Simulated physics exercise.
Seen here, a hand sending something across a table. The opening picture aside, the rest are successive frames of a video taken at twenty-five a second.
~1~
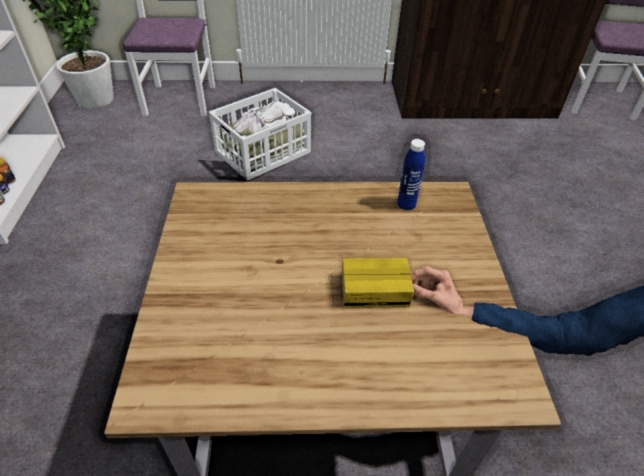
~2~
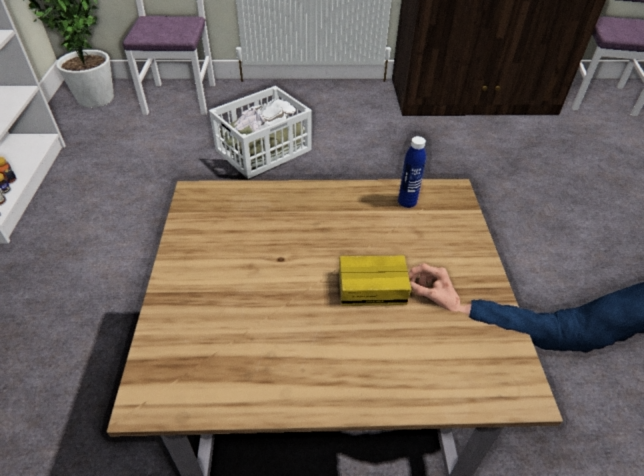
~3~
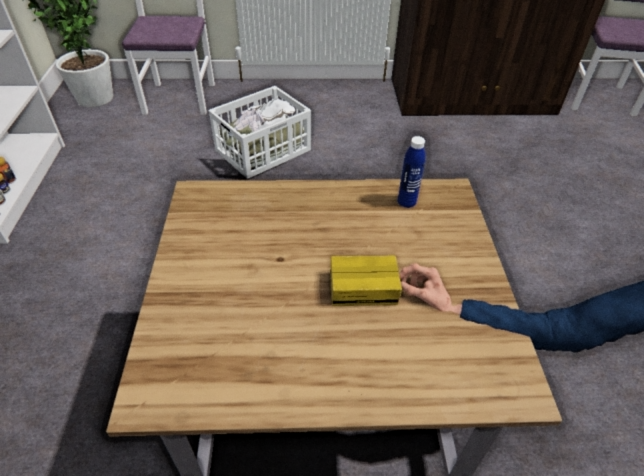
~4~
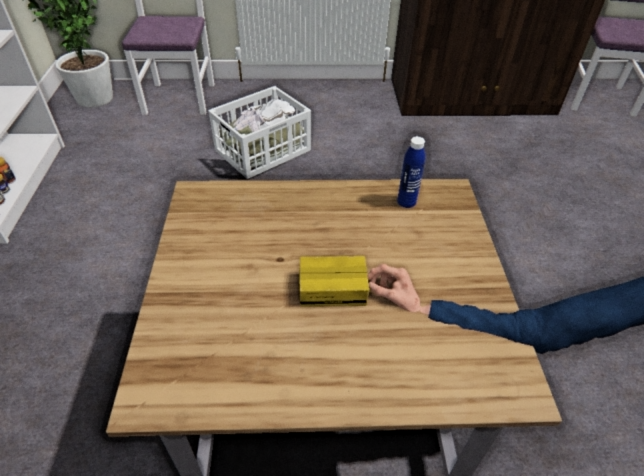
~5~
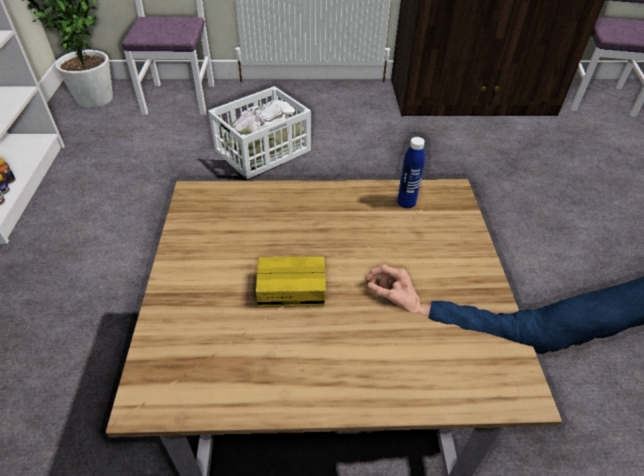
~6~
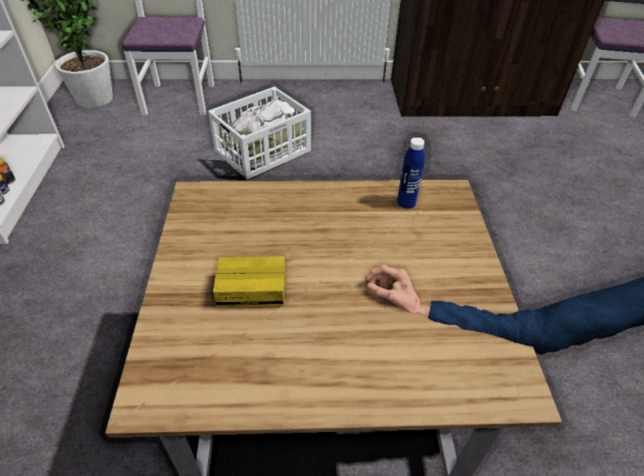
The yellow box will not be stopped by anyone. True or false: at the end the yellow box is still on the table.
False.
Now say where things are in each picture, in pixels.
The first picture shows under the hand; yellow box (376, 283).
The second picture shows under the hand; yellow box (373, 280).
The third picture shows under the hand; yellow box (364, 280).
The fourth picture shows yellow box (333, 281).
The fifth picture shows yellow box (291, 281) moved about its own width.
The sixth picture shows yellow box (251, 282) moved about its own width.
Then, 0.20 s later than the last frame, yellow box now off the table.
Then, 0.40 s later than the last frame, things are still on the move.
When it is over, off the table, yellow box.
